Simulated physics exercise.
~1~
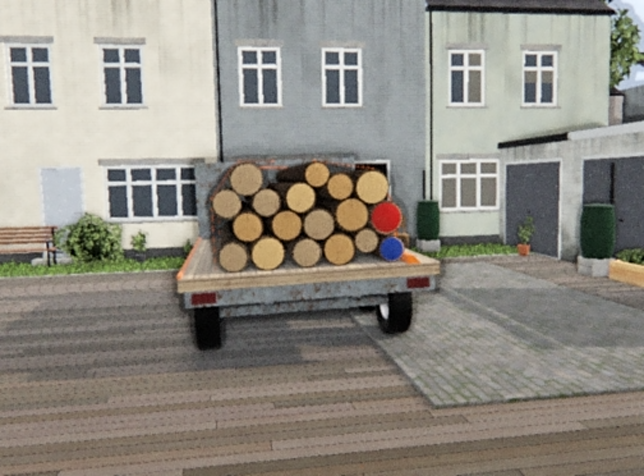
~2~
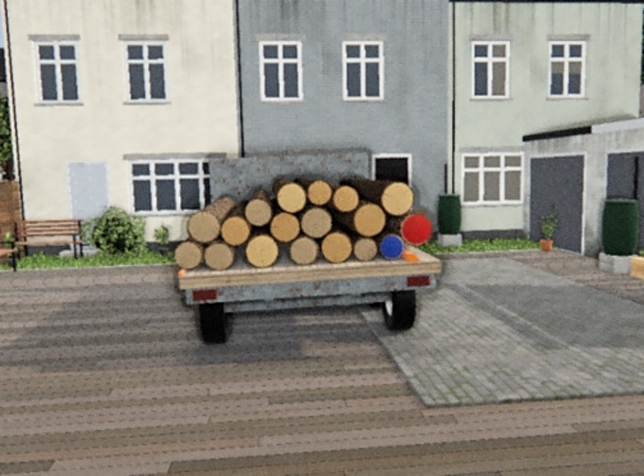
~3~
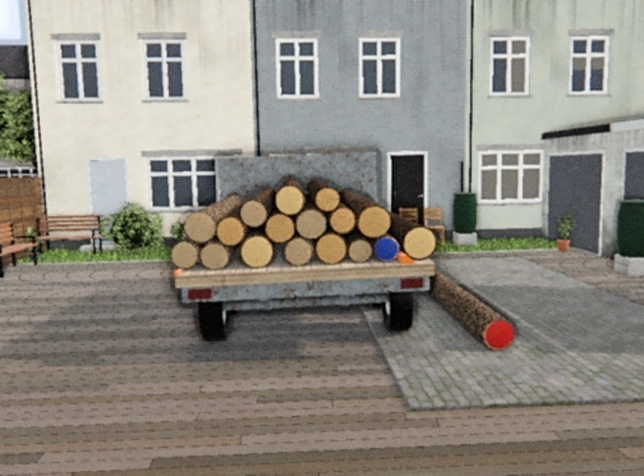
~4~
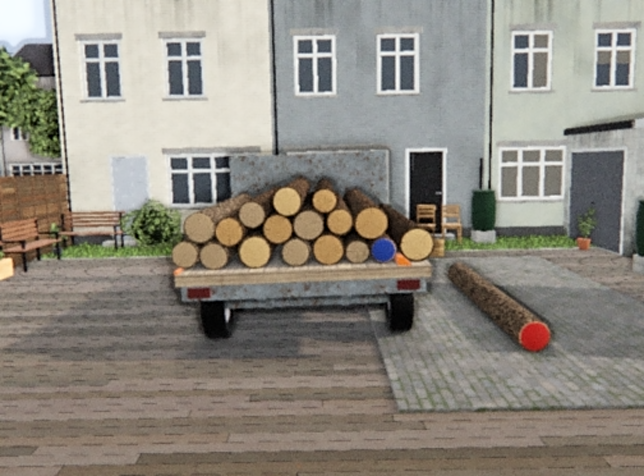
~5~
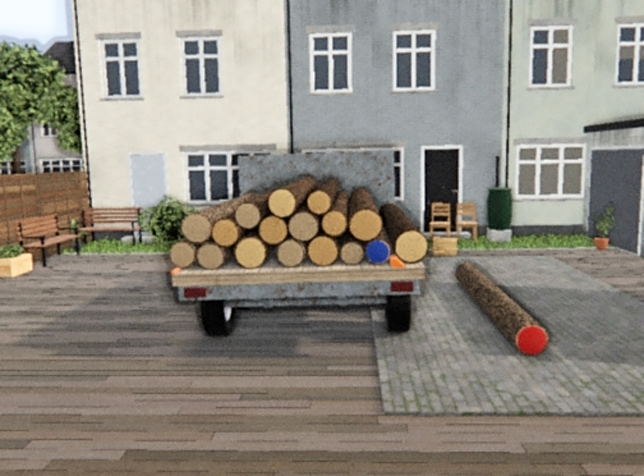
In a paved yard in front of terraced houses, a stack of logs on a parked flatbed trailer slumped and spread out, and the red-ended log rolled off the right side onto the ground, while the blue-ended one stayed aboard with the rest.
